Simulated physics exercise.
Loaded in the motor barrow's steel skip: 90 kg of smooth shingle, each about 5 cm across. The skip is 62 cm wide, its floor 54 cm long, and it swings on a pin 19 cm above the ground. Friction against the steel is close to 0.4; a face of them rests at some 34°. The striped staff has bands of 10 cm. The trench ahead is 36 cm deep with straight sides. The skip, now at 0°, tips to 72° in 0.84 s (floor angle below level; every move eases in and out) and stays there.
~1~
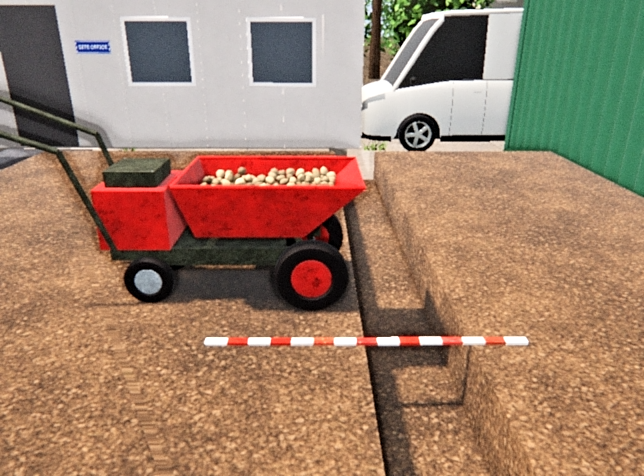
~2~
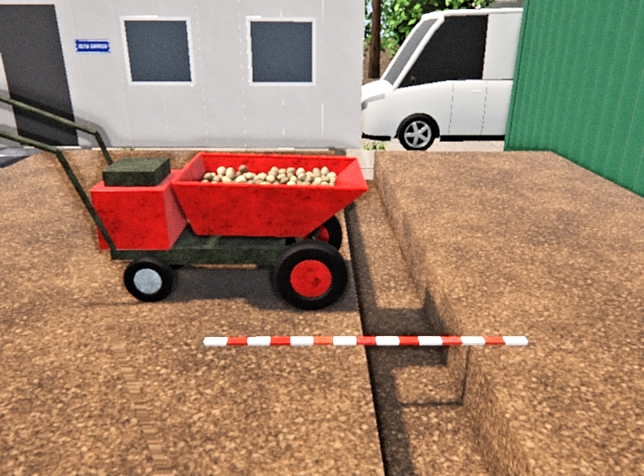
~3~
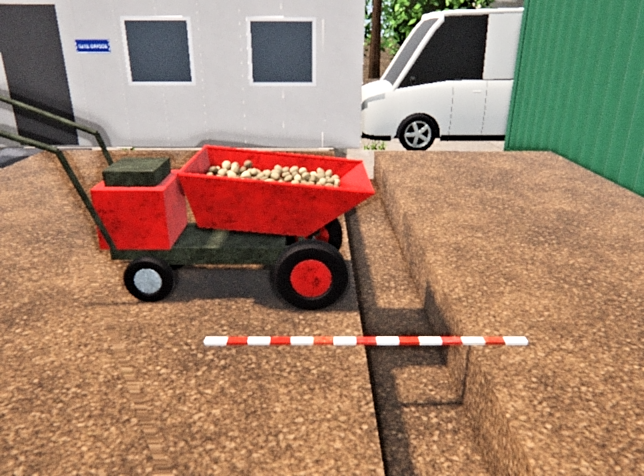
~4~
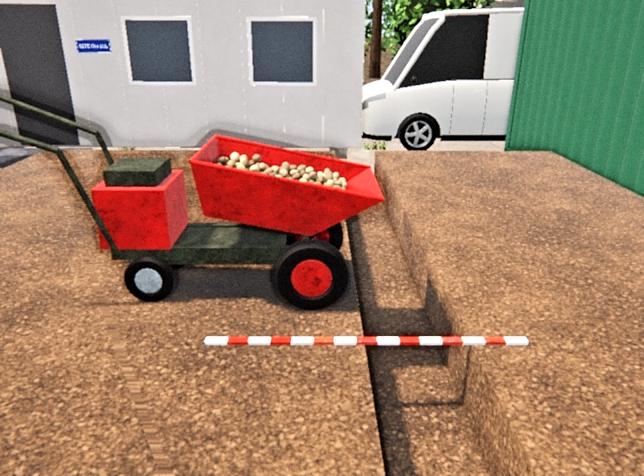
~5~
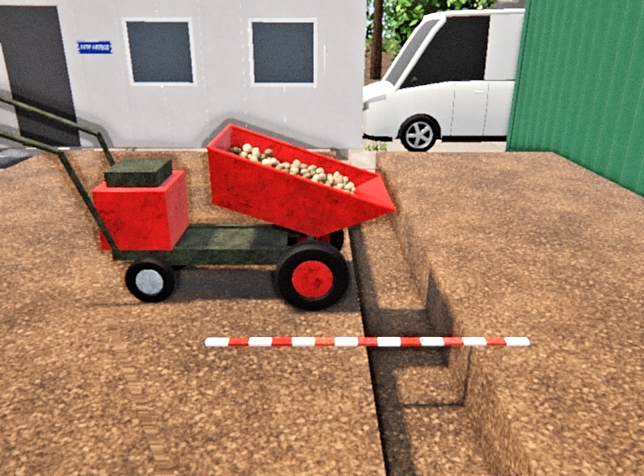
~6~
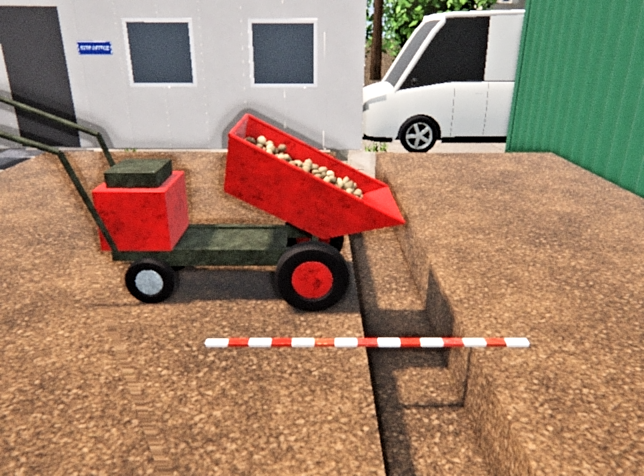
Red skip of a motor barrow tilting forward to the right, its rear rising, with pale rounded stones inside, beside a trench.
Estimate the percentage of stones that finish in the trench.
About 66 per cent.
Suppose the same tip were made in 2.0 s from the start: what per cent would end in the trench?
Then about 75 per cent.
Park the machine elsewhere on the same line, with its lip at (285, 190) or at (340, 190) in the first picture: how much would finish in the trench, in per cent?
Near 95 per cent from the first place, 95 from the second.
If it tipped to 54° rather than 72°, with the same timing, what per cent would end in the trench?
In that case some 60 per cent.
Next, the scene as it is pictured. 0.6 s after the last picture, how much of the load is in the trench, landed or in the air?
About 35 per cent by then.
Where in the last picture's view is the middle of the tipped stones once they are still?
Near (426, 330).
Then, 0.3 s after the last picture the floor is at 61°, 100 % in the skip; the foremost stones are at (399, 245).
Then, 0.6 s after the last picture the floor is at 72°, 56 % in the skip, 34 % in the trench, 11 % past the trench; the foremost stones are at (470, 281).
Then, 0.9 s after the last picture the floor is at 72°, 3 % in the skip, 62 % in the trench, 35 % past the trench; the foremost stones are at (573, 291).
Then, 2.9 s after the last picture the floor is at 72°, 0 % in the skip, 66 % in the trench, 34 % past the trench; the foremost stones are past the picture's edge.
